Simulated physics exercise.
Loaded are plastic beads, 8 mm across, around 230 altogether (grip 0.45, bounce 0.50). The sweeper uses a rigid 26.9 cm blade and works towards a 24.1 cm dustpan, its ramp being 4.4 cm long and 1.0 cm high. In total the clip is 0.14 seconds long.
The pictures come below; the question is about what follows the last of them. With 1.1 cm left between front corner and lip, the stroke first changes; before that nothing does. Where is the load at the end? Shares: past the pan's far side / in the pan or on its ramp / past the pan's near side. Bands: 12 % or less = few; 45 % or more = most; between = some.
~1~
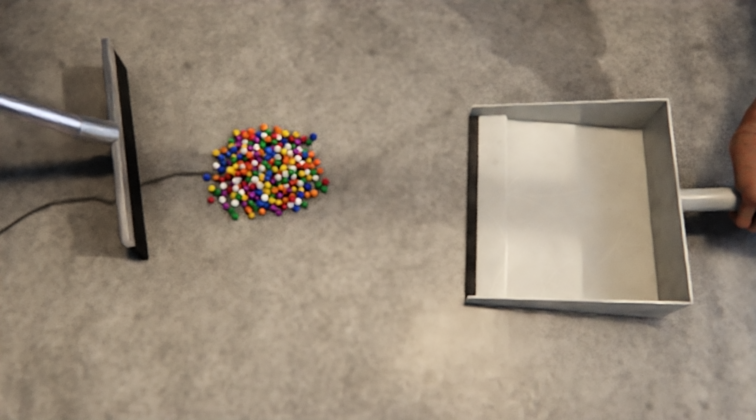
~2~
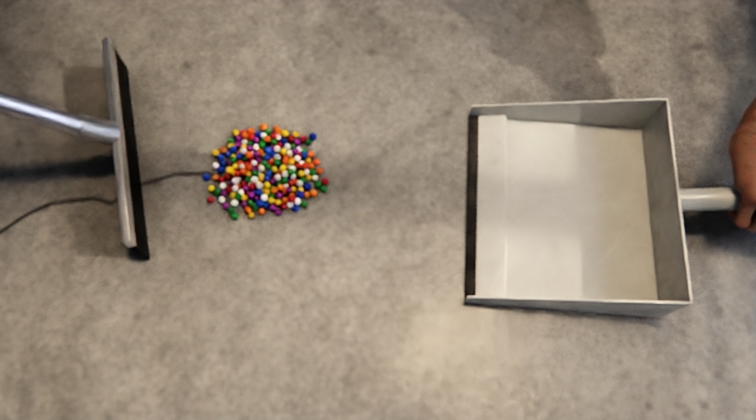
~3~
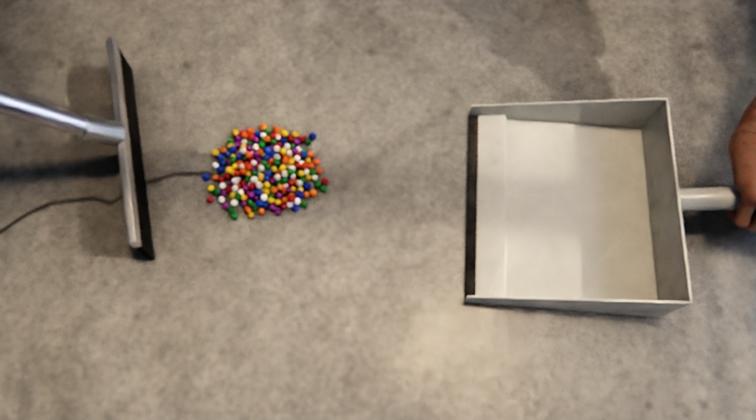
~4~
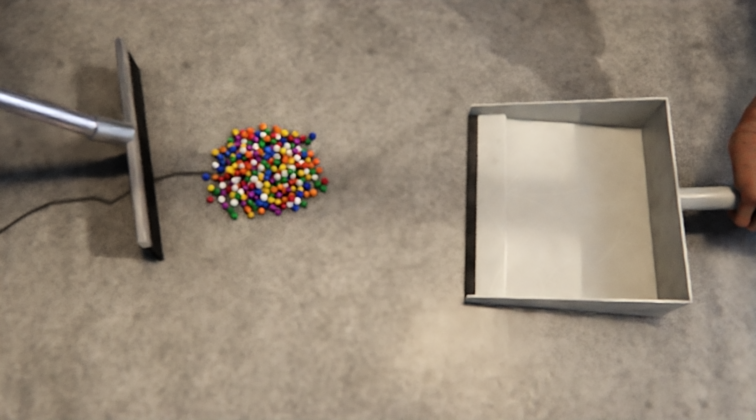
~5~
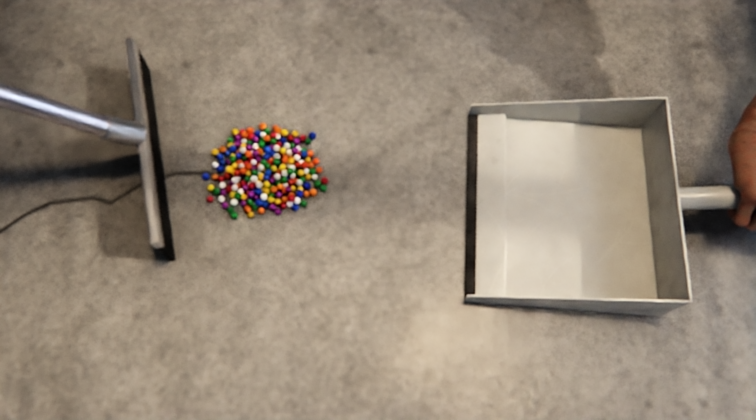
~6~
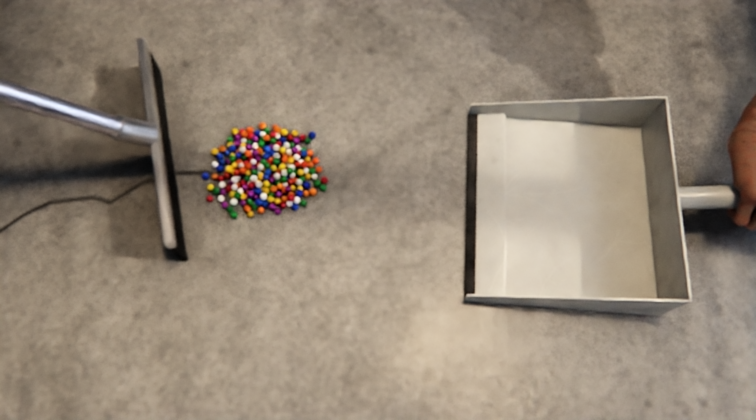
Shares - far side: Some; pan: Few; near side: Few.
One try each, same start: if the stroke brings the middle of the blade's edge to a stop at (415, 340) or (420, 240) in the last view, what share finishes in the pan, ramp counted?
Some 0 and 0 per cent.
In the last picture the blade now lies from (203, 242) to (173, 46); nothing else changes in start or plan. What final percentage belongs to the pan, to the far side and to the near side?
Per cent by place - pan 30, far side 30, near side 0.
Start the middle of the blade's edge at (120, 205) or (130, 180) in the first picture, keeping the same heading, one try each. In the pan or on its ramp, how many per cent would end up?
The two tries give about 5 % and about 5 %.
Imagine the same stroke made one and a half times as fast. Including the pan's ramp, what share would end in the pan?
Then about 25 per cent.
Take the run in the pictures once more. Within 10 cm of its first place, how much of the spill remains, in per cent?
I'd estimate roughly 0 per cent.
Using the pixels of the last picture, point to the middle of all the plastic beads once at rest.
Roughly pixel (454, 153).
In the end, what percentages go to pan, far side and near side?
Far side - 25; pan - 10; near side - 0.
Then, 0.30 s after the last picture, middle of the blade 21 cm from the lip; 0 % over the lip, far side 5 %, near side 0 %.
Then, 0.50 s after the last picture, middle of the blade 11 cm from the lip; 0 % over the lip, far side 15 %, near side 0 %.
Then, 0.81 s after the last picture, middle of the blade 5 cm from the lip; 10 % over the lip, far side 25 %, near side 0 %.
In the end, far side 25 %, pan 10 %, near side 0 %, in front of the lip or behind the blade 65 %.
